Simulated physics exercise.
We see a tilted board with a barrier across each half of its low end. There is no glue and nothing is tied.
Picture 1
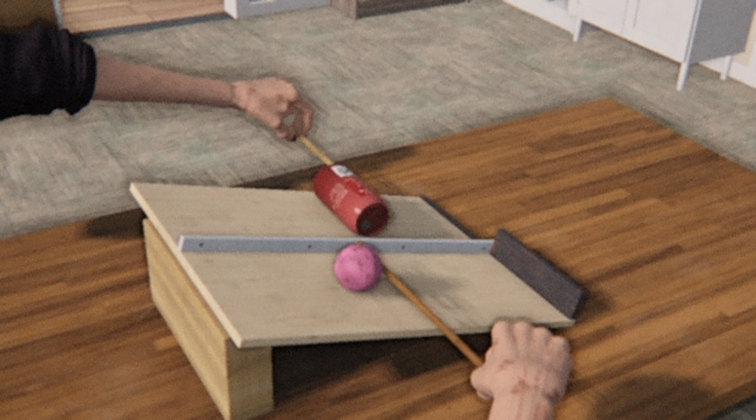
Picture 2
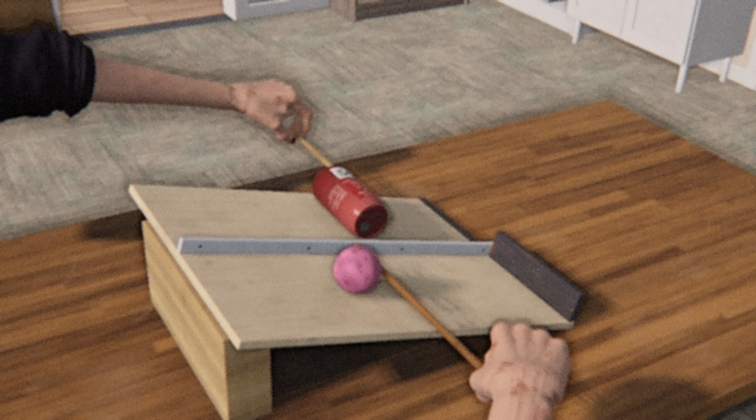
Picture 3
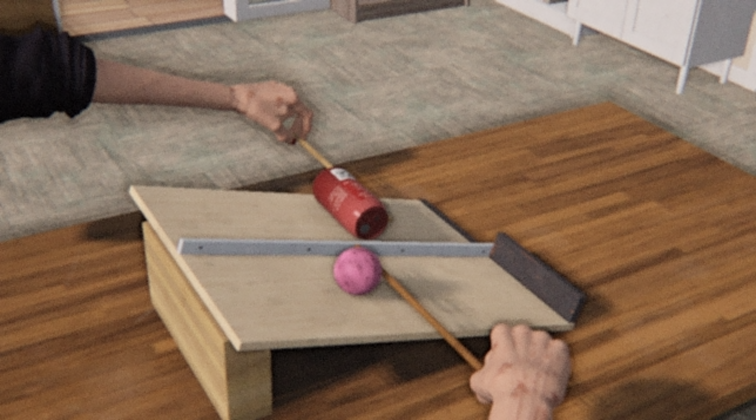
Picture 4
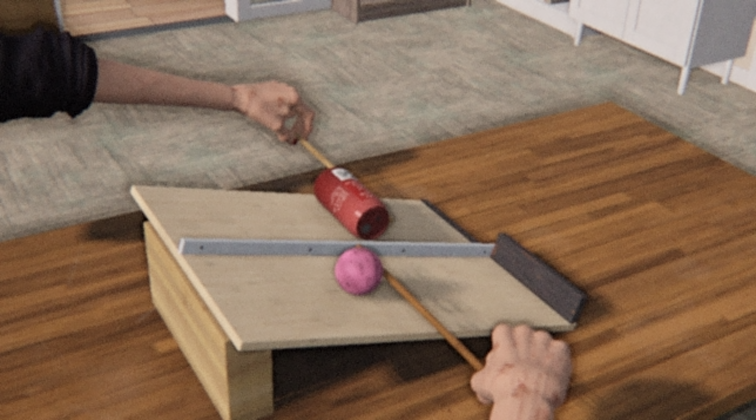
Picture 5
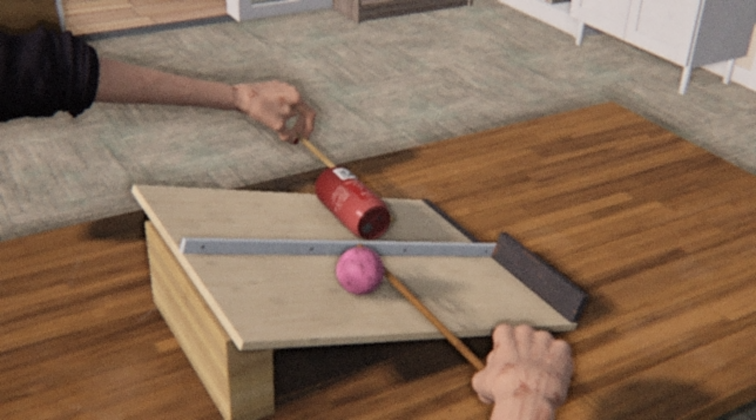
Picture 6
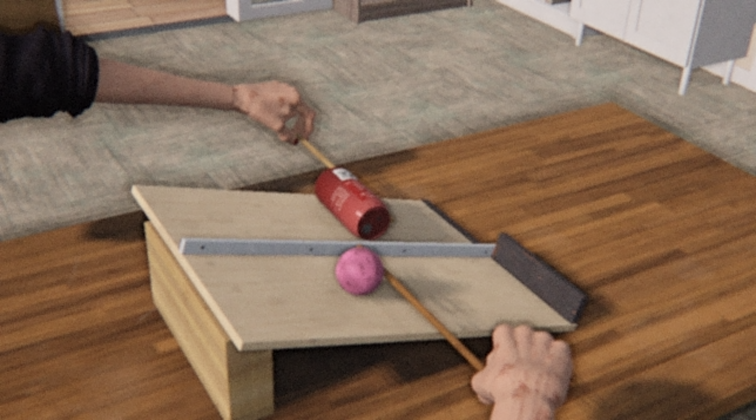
On a tilted board on a wooden floor, two hands holding sticks against a red can and pink ball, all staying still.
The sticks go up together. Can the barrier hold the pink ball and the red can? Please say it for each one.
Pink ball stays put, red can falls off.
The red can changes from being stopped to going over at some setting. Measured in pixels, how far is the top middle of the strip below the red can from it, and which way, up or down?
It takes a move of 12 pixels upwards.
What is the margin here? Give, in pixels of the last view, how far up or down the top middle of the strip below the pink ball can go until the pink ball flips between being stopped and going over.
Roughly 16 pixels downward.
Then, 0.52 s on from there, pink ball rolling on the board near (493, 272); red can rolling on the board near (459, 206).
Then, 1.08 s on from there, pink ball resting against the strip near (520, 272); red can off the board near (652, 163).
In the end, the pink ball stops on the board, near (520, 272); the red can rolls off the board.
